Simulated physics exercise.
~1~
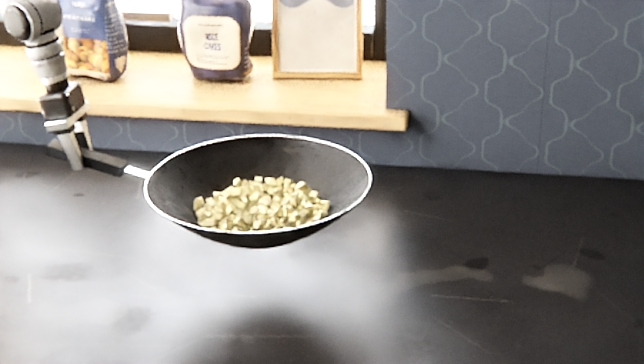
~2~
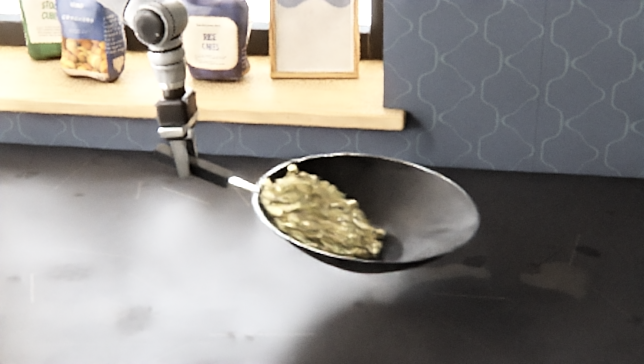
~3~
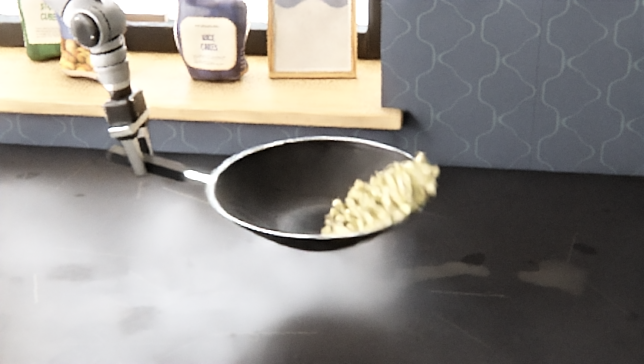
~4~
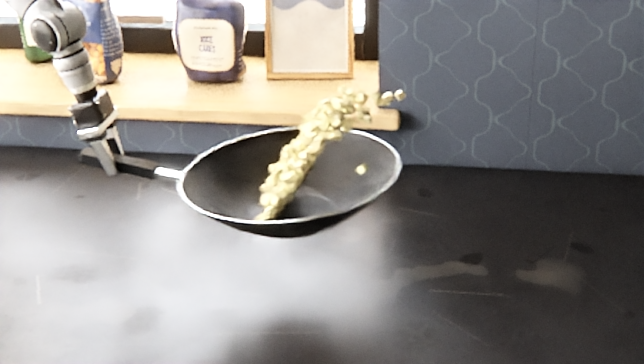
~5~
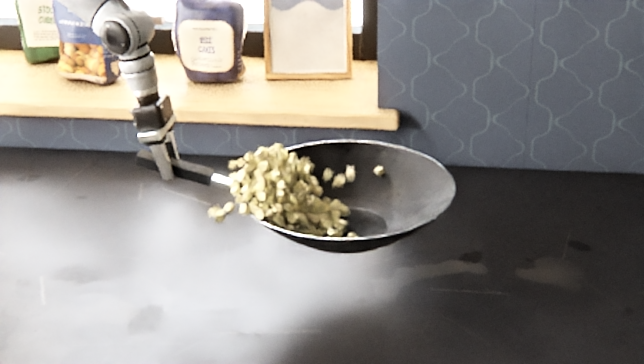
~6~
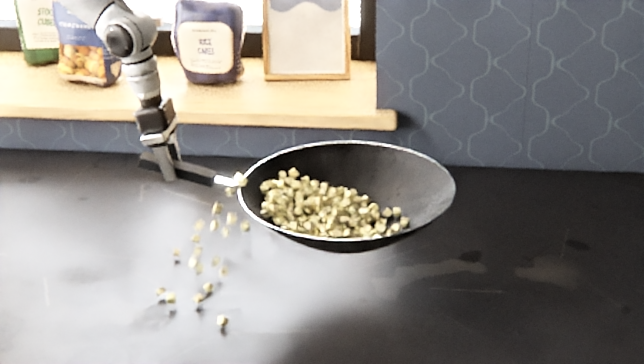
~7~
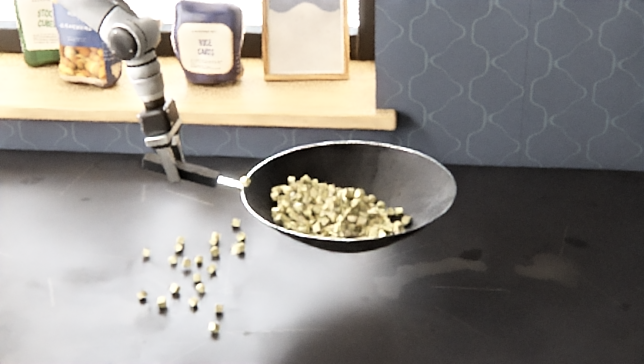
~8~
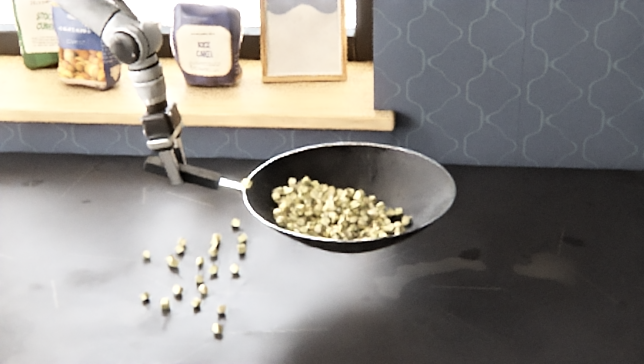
Pale vegetable dice fly up as a robot arm jerks a wok, and some spill.
